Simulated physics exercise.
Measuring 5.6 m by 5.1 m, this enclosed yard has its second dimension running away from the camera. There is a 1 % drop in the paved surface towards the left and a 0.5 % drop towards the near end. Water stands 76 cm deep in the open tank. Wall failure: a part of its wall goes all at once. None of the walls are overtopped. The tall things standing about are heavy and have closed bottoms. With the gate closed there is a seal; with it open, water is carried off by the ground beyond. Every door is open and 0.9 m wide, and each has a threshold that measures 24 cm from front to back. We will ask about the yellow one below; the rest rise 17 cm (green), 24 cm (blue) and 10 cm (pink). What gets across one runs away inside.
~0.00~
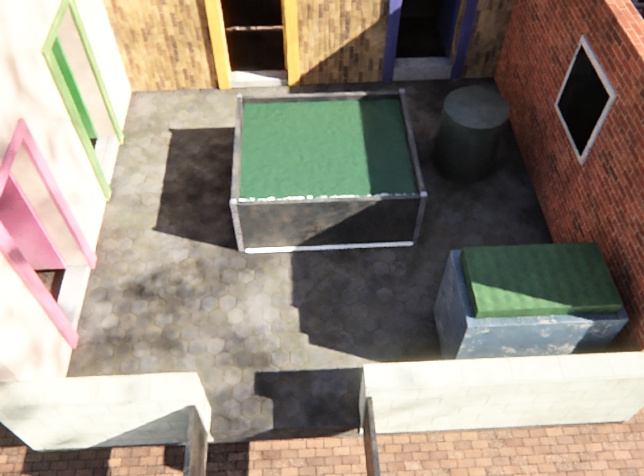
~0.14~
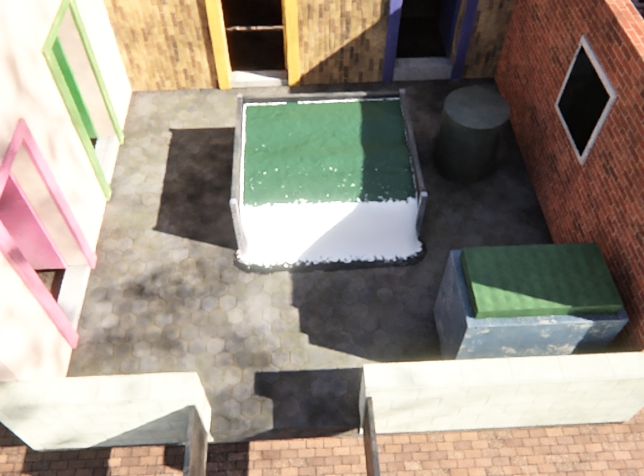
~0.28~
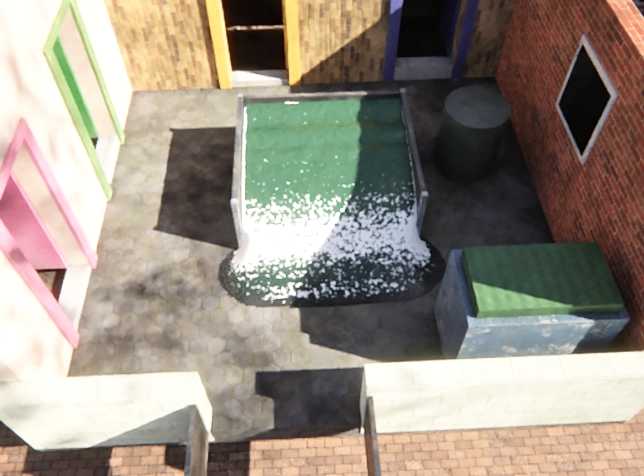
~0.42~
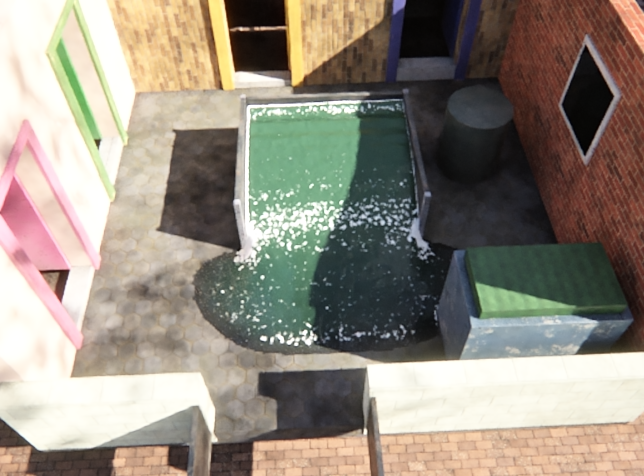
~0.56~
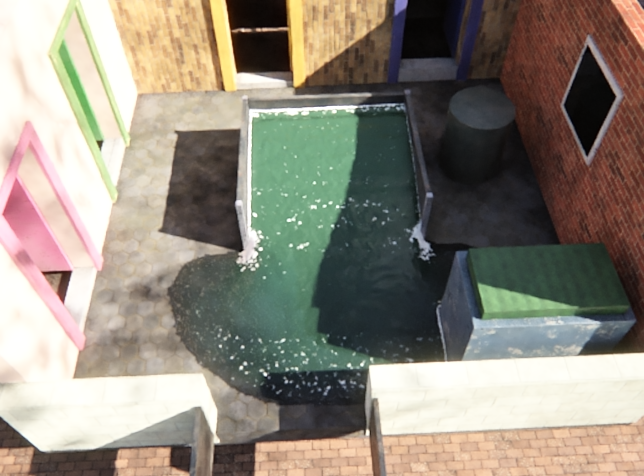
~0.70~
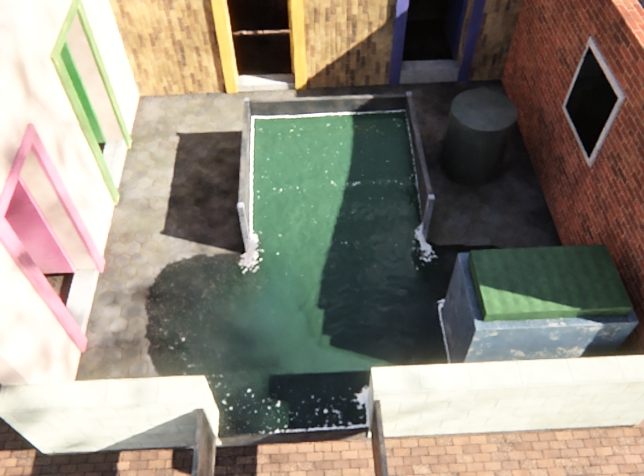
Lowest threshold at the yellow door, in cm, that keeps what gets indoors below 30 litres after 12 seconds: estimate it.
My estimate is 5.5 cm.
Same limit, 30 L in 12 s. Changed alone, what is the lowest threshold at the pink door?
Pink door - some 7.0 centimetres.
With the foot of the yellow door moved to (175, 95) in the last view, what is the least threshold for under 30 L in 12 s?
You'd want it roughly 7.5 cm high.
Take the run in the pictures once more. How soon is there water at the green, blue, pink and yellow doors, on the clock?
Arrival: Green 3.2 s, blue 4.0 s, pink 1.3 s, yellow 4.5 s.
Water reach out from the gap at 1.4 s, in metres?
About 3.4 m.
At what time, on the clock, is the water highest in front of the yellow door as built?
About 7.0 seconds.
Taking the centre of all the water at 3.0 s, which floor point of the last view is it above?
(342, 287) or so.
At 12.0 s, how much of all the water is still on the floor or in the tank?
Roughly 50 per cent of the water.
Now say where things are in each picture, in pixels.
The open tank at (325, 148) is whole and still, 76 cm deep; the yellow door at (254, 28) is dry, in the first picture.
The front is at (248, 265), 0.3 m from the gap at (328, 231); 0.5 m2 of floor is wet, 76 cm left at the back, in the second picture.
The gap is at (329, 232), the front 0.7 m out at (253, 299); the back of the open tank holds 75 cm, in the third picture.
The gap is at (332, 234), the front 1.3 m out at (277, 346); the back of the open tank holds 67 cm, in the fourth picture.
Water pours out at (334, 236) and has run 1.9 m, to a hidden place; about 10 cm deep outside, 64 cm at the back, in the fifth picture.
The front is at a hidden place, 2.3 m from the gap at (336, 237); 6.6 m2 of floor is wet, 62 cm left at the back; the yellow door at (261, 32), 3.2 m from the gap, is still 3.2 m from the nearest water, in the sixth picture.
After 1.4 s water covers 35 % of the floor, deepest (49 cm) near (437, 383); it has not reached the yellow door.
After 3.0 s water covers 55 % of the floor, deepest (30 cm) near (599, 392); it has not reached the yellow door.
After 12.0 s water covers 95 % of the floor, deepest (10 cm) near (91, 311); 7 cm at the yellow door, 0 litres in over its 11 cm threshold.
At the yellow door as built, the water arrived by 4.6 s and peaked near 10 cm at 7.0 s.
Run again over the same 12 s with other heights there, 48 litres in over 4.5 cm, 16 litres over 6.5 cm. The limit of 30 litres is kept from about 5.5 cm up.
